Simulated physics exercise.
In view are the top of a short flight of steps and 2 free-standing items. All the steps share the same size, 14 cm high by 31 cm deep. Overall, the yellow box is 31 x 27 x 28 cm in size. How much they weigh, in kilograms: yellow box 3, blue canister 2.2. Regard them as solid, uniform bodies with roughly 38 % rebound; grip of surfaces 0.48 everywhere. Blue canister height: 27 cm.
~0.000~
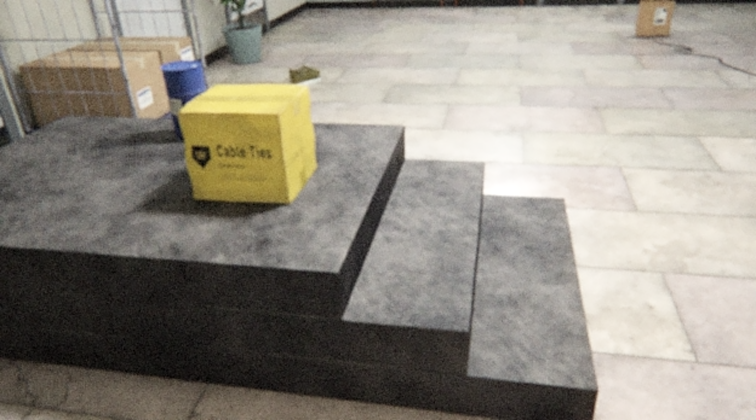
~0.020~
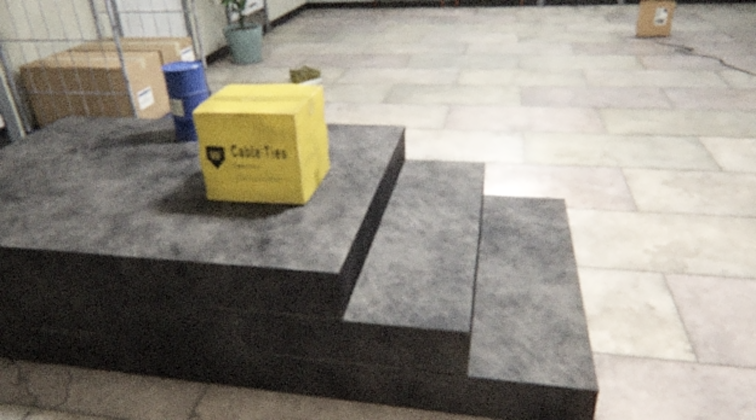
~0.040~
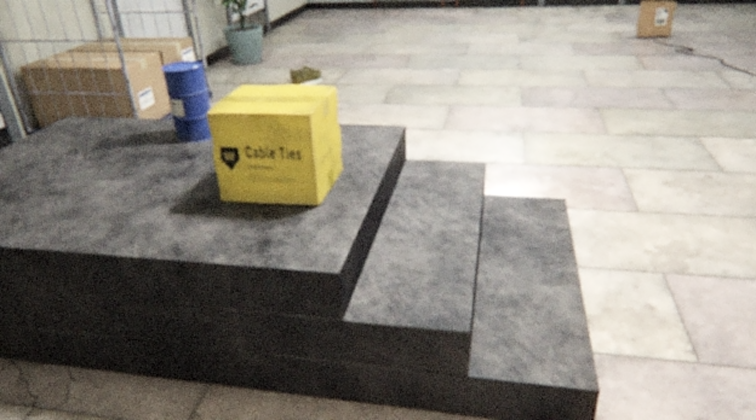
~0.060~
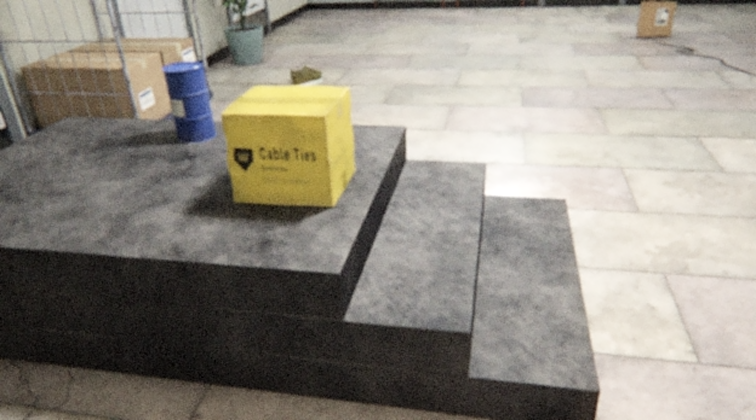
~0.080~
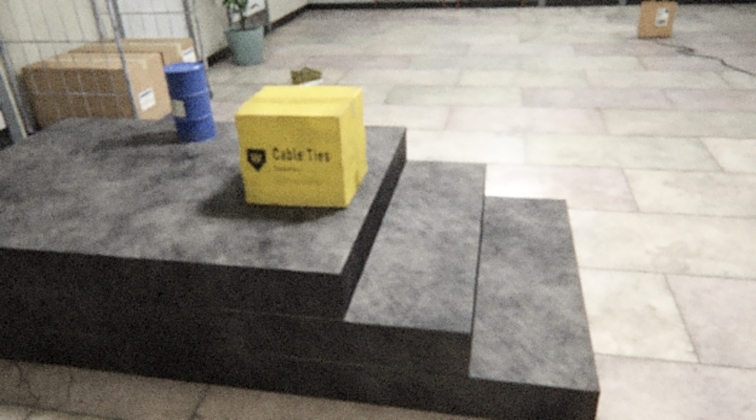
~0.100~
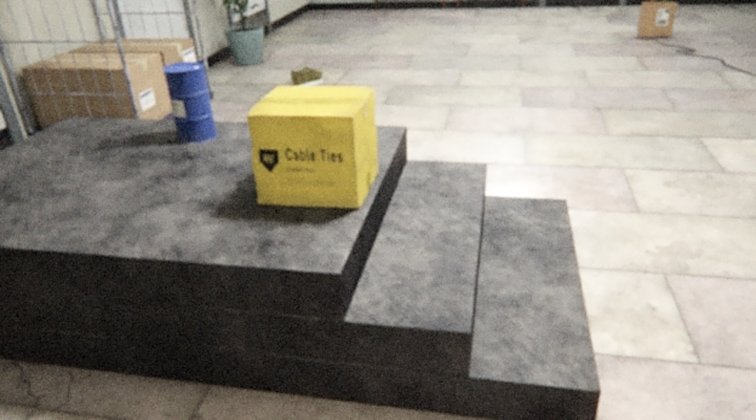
A yellow box labelled "Cable Ties" slides slowly and steadily to the right across the dark grey top of a short flight of steps, drawing nearer the edge, with nobody touching it. A blue canister stands still behind it to the left, near brown cartons, a wire cage and a potted plant. The fixed, slightly raised view shows a pale tiled floor and another carton at upper right.
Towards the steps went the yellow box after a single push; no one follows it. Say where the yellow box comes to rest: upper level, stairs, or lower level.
Lower level.
By 0.40 s, 20 cm past the top edge and 6 cm lower; yellow box near (444, 170).
By 0.80 s, 59 cm past the top edge and 21 cm lower; yellow box near (579, 223).
By 1.30 s, 106 cm past the top edge and 35 cm lower; yellow box near (747, 275).
When it is over (2.3 s), 125 cm past the top edge and 42 cm lower; blue canister within 12 cm of the start.
